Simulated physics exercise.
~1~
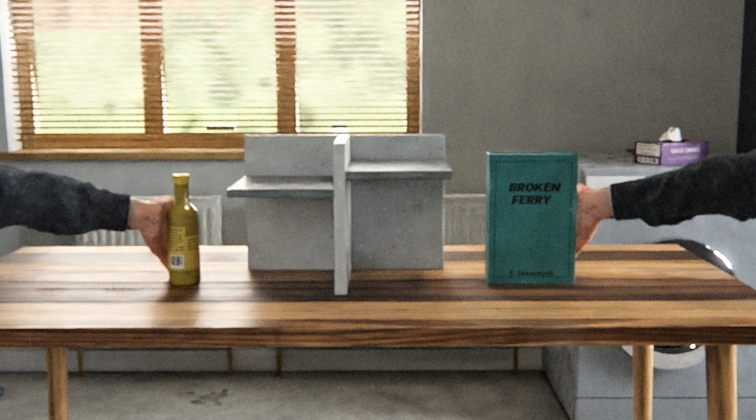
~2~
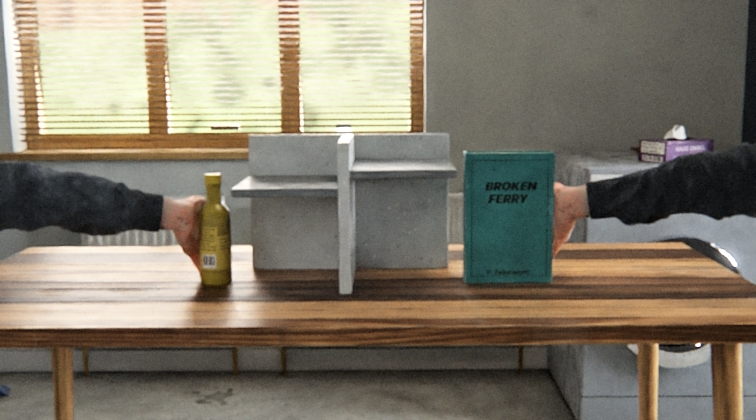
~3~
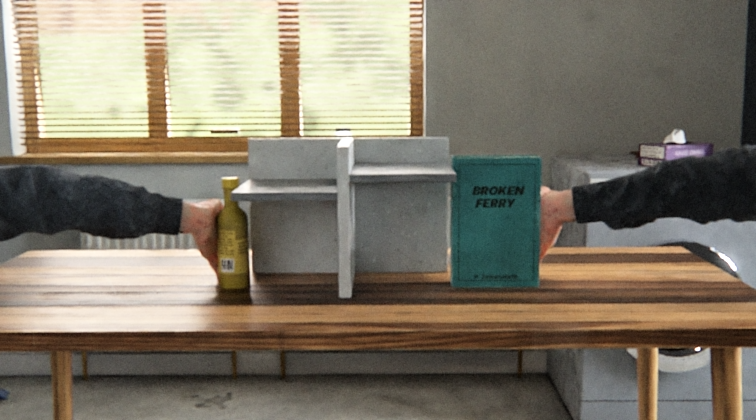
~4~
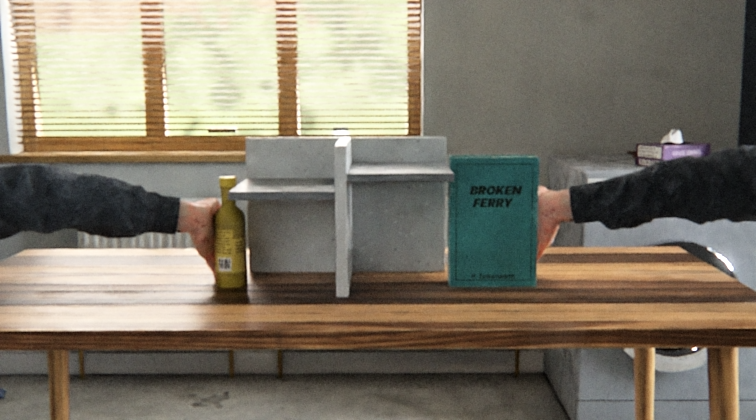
Two hands slid a yellow bottle from the left and a turquoise book from the right across a wooden table toward a low grey shelf, and both stopped upright at its edges, too tall to go under.
